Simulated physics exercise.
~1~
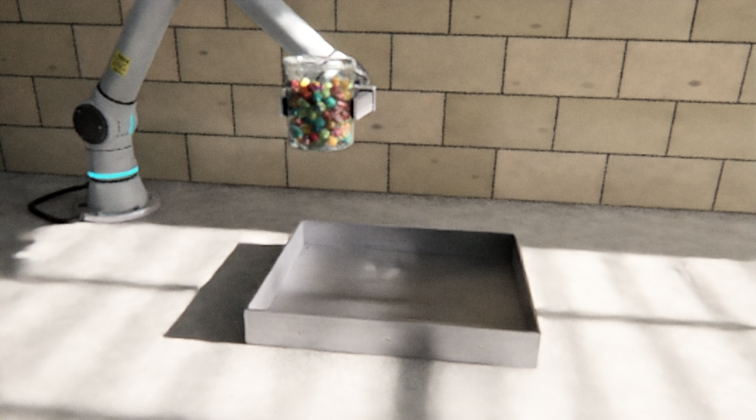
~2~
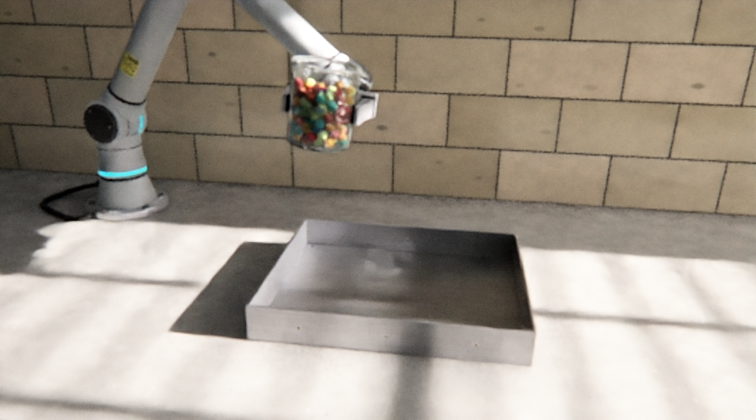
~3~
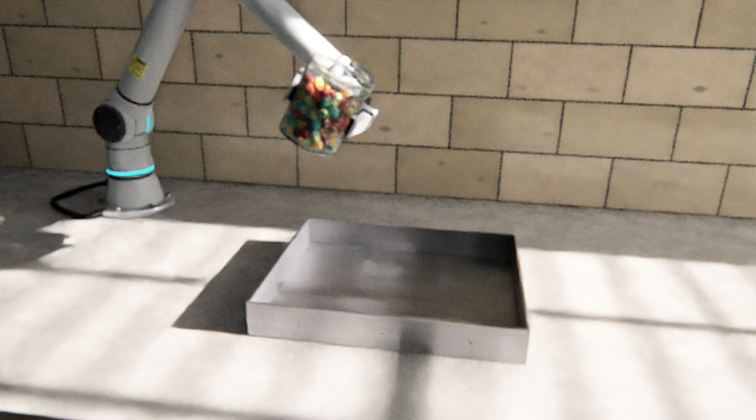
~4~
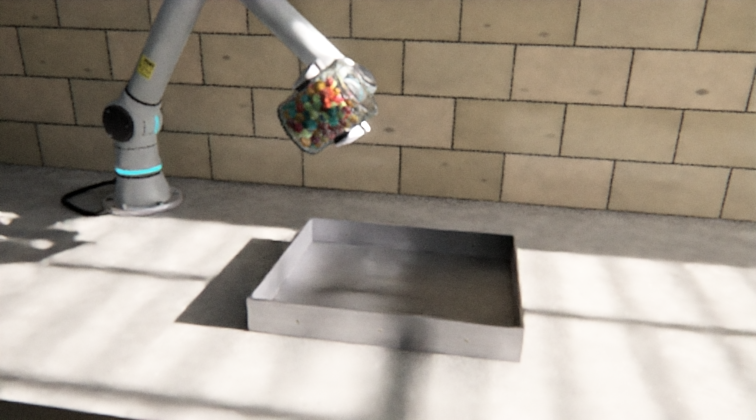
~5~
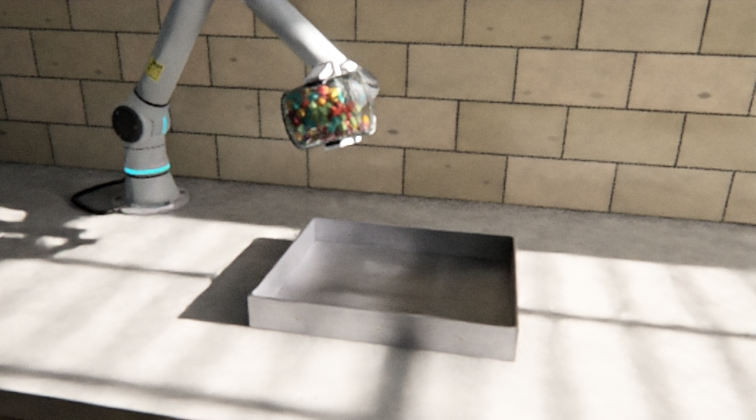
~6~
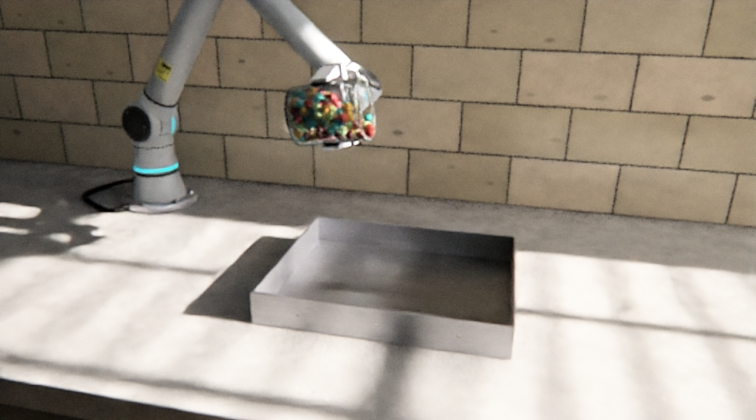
A robot arm held a clear cup of colourful round sweets above a grey tray on a table, then steadily tilted it until it lay nearly on its side, the sweets shifting inside.
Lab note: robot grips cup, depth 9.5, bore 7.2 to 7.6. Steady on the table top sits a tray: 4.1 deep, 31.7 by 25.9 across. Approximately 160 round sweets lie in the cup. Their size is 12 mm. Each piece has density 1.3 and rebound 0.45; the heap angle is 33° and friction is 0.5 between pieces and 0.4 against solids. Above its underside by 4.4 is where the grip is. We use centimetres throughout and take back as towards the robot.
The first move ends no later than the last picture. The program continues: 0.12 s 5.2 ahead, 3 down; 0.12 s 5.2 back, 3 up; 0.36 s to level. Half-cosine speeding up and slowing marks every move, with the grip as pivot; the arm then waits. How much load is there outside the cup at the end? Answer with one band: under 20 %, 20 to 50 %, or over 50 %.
20 to 50 %.
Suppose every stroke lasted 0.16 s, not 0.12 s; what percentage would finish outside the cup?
In that case some 25 per cent.
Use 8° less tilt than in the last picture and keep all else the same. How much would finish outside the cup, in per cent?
Estimate: Around 20 per cent.
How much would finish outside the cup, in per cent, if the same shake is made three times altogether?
Result: Approximately 60 per cent.
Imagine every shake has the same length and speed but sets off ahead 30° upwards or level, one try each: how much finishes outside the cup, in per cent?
Try one gives about 90 in a hundred, try two about 70 in a hundred.
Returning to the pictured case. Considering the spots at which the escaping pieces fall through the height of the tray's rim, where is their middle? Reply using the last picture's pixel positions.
Close to pixel (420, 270).
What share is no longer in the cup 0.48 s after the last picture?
Around 35 percent at that moment.
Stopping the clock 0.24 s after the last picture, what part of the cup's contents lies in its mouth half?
Around 60 per cent of it.
Then, 0.24 s later, tilted 80° forward, highest piece 27 above the table; 127 in the cup, 33 in flight or on a rim.
Then, 0.48 s later, tilted 20° forward, highest piece 28 above the table; 107 in the cup, 47 in the tray, 6 in flight or on a rim.
Then, 0.80 s later, level, highest piece 26 above the table; 107 in the cup, 52 in the tray, 1 on the table or floor.
Then, 1.85 s later, level, highest piece 26 above the table; 107 in the cup, 52 in the tray, 1 on the table or floor.
At rest, 107 in the cup, 52 in the tray, 1 on the table or floor. That is 33 % outside the cup.
